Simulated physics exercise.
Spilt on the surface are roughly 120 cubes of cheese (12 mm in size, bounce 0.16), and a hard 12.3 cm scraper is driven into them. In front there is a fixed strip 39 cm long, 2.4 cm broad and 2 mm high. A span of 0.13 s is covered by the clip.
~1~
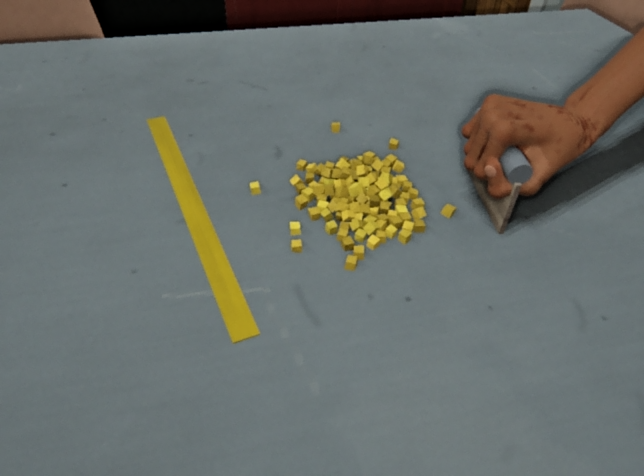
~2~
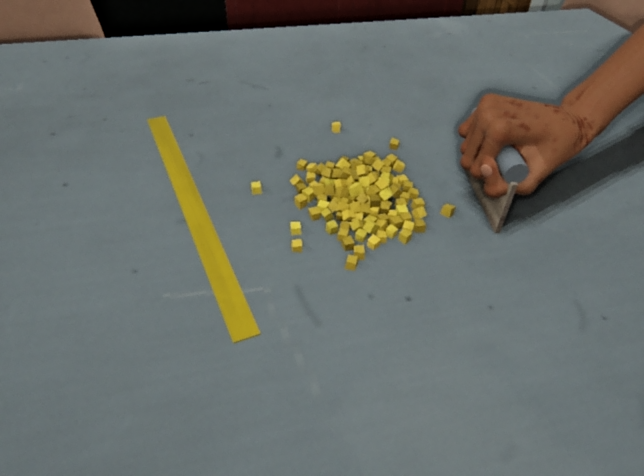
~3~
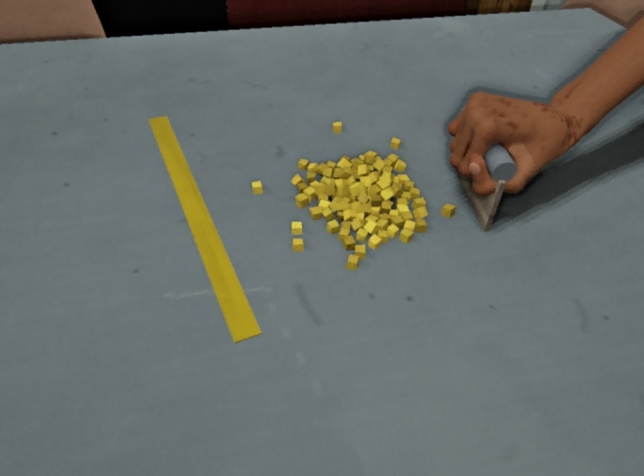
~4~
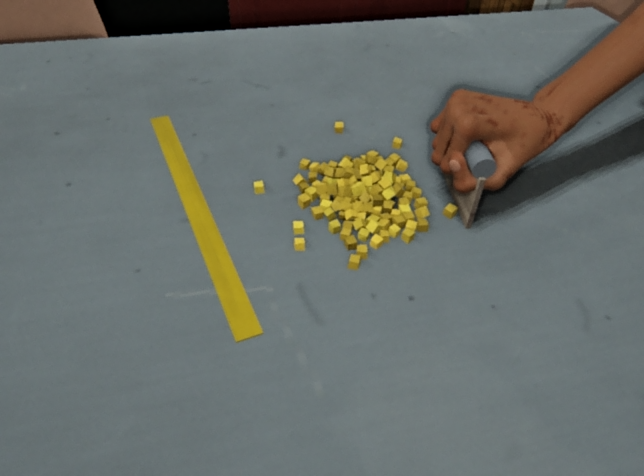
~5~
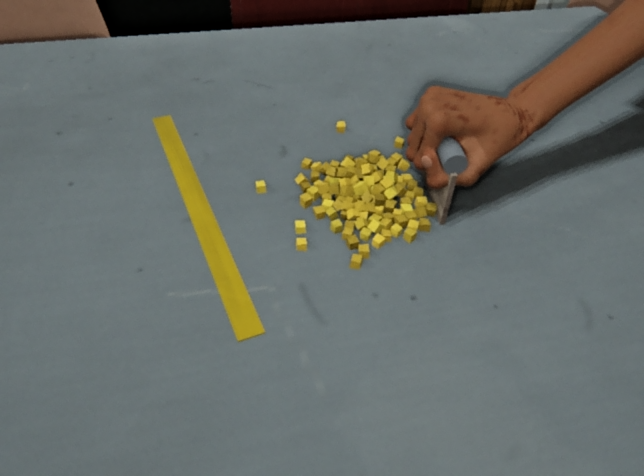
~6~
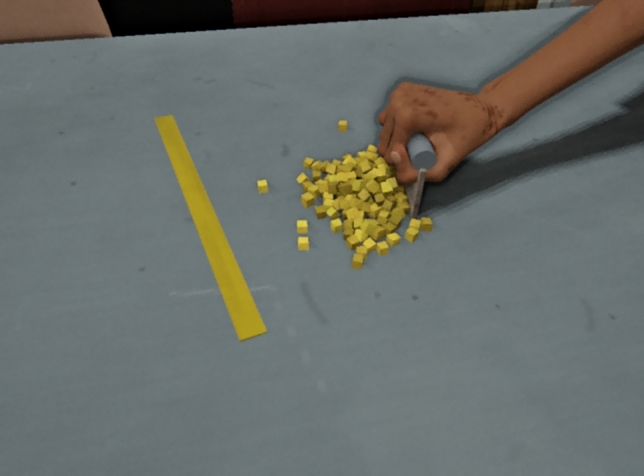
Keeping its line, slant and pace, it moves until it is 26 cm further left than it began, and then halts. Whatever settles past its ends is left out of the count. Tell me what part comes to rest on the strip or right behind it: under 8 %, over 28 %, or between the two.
Top band.
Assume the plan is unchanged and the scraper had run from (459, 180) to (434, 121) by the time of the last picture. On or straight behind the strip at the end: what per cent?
Above 10.
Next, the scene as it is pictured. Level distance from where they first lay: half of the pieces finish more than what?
Roughly 22 cm.
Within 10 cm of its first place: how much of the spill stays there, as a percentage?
25% or so.
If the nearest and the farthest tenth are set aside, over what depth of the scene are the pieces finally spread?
Some 28 cm.
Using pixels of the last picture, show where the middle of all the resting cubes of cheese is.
Around (197, 190).
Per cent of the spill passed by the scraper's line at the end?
Estimate: Close to 25 %.
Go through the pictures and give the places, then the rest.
The first frame shows scraper from (514, 192) to (479, 131); moved 0.0 cm; pieces shifted so far, 0; middle of the spill at (355, 190); strip at (191, 202).
The second frame shows scraper from (510, 192) to (476, 131); moved 0.4 cm; pieces shifted so far, 0; middle of the spill at (356, 190).
The third frame shows scraper from (499, 190) to (466, 129); moved 1.7 cm; pieces shifted so far, 0; middle of the spill at (357, 189).
The fourth frame shows scraper from (479, 187) to (450, 127); moved 3.8 cm; pieces shifted so far, 0; middle of the spill at (359, 189).
The fifth frame shows scraper from (451, 183) to (427, 124); moved 6.7 cm; pieces shifted so far, 2; middle of the spill at (361, 189).
The sixth frame shows scraper from (421, 178) to (401, 120); moved 9.9 cm; pieces shifted so far, 67; middle of the spill at (360, 185); strip at (198, 201).
Then, 0.14 s after the last picture, scraper 26 cm from its start, spill 25 cm wide; elsewhere 100 %.
Then, 0.28 s after the last picture, scraper 28 cm from its start, spill 29 cm wide; on or straight behind the strip 45 %, elsewhere 55 %.
Then, 0.40 s after the last picture, scraper 28 cm from its start, spill 32 cm wide; on or straight behind the strip 40 %, elsewhere 60 %.
In the end, on or straight behind the strip 40 %, elsewhere 60 %.
